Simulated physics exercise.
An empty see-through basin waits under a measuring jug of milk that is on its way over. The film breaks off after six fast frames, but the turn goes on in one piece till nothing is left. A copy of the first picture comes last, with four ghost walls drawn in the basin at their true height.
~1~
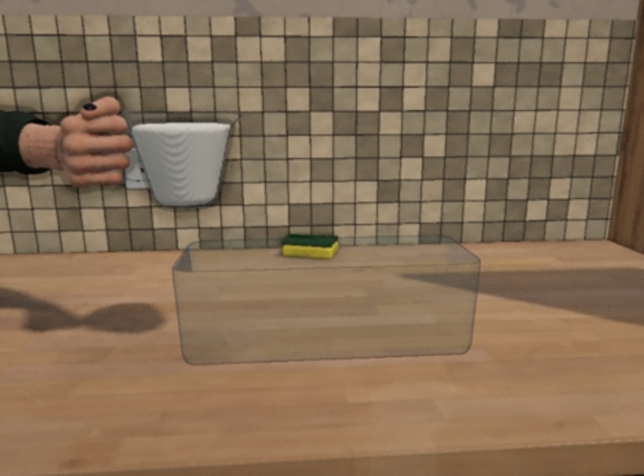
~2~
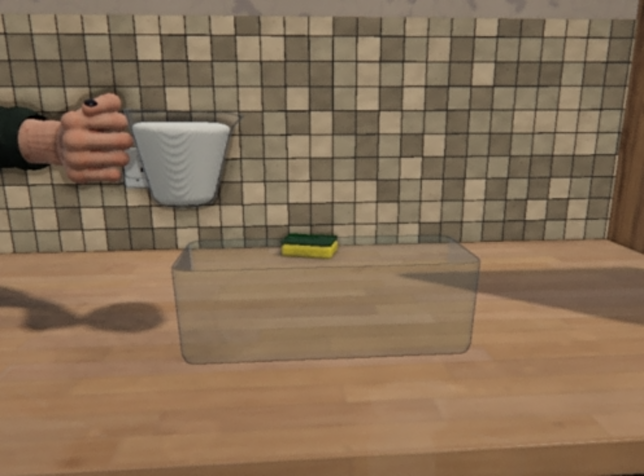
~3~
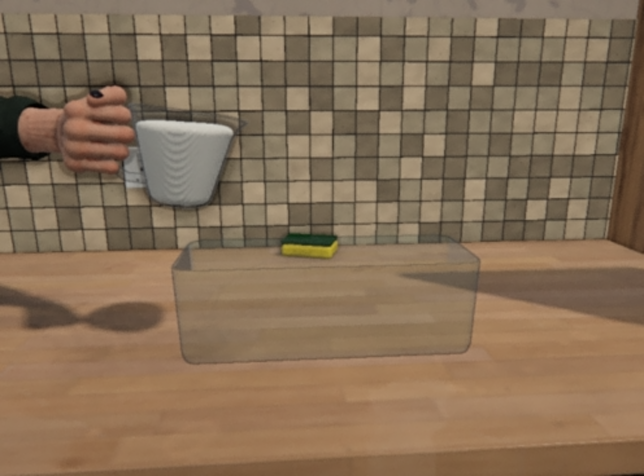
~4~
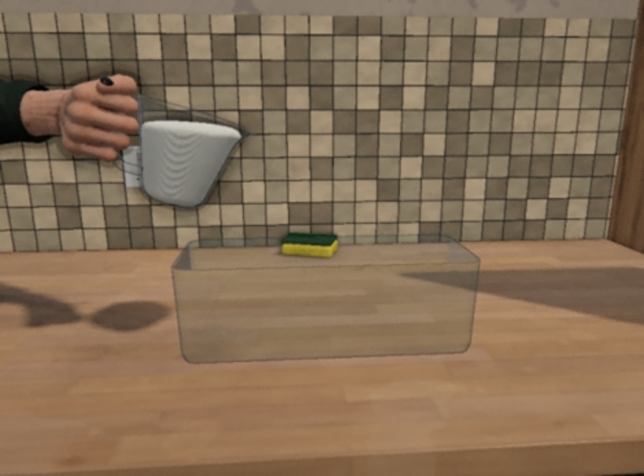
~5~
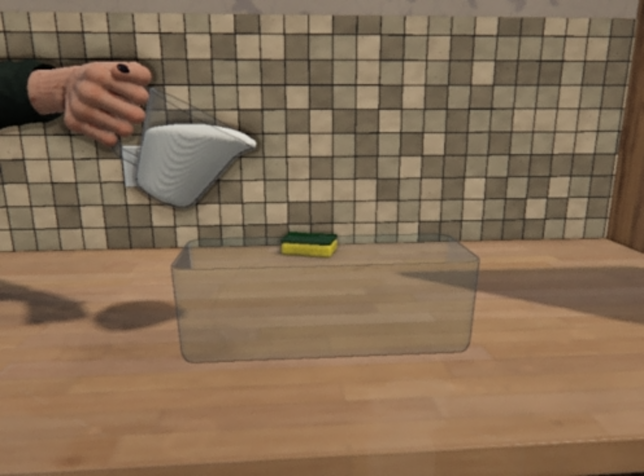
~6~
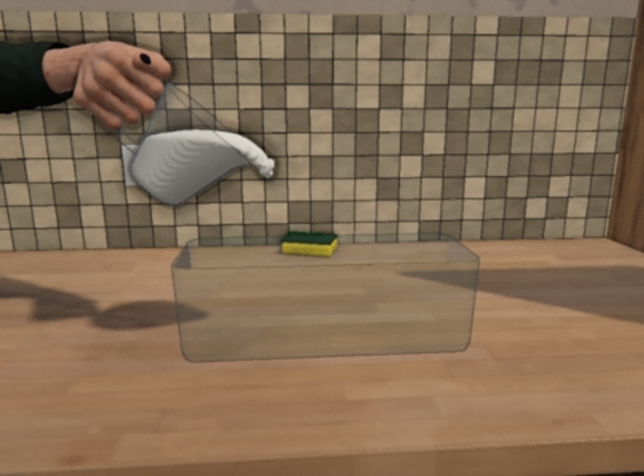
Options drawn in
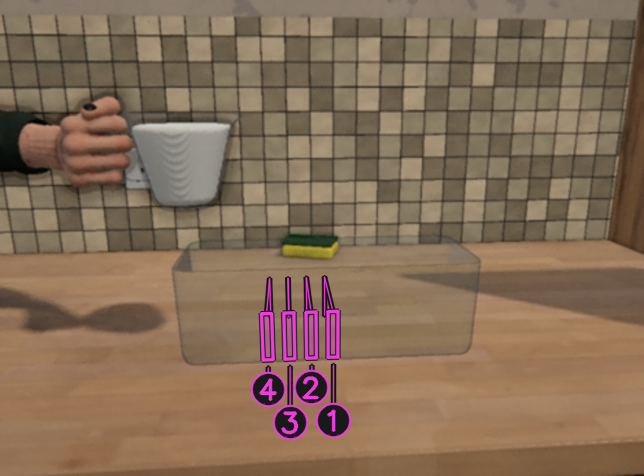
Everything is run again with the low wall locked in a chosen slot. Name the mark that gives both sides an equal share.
Choose 3.
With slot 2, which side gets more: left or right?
The left one.
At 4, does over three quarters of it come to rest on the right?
Yes.
On the marked copy, 1 at (333, 364); 2 at (311, 365); 3 at (290, 366); 4 at (268, 367).
If 1 is chosen, about 93 % ends left of the wall and 4 % right of it; 4 % is lost outside.
If 2 is chosen, about 80 % ends left of the wall and 18 % right of it.
If 3 is chosen, about 52 % ends left of the wall and 47 % right of it.
If 4 is chosen, about 16 % ends left of the wall and 83 % right of it.
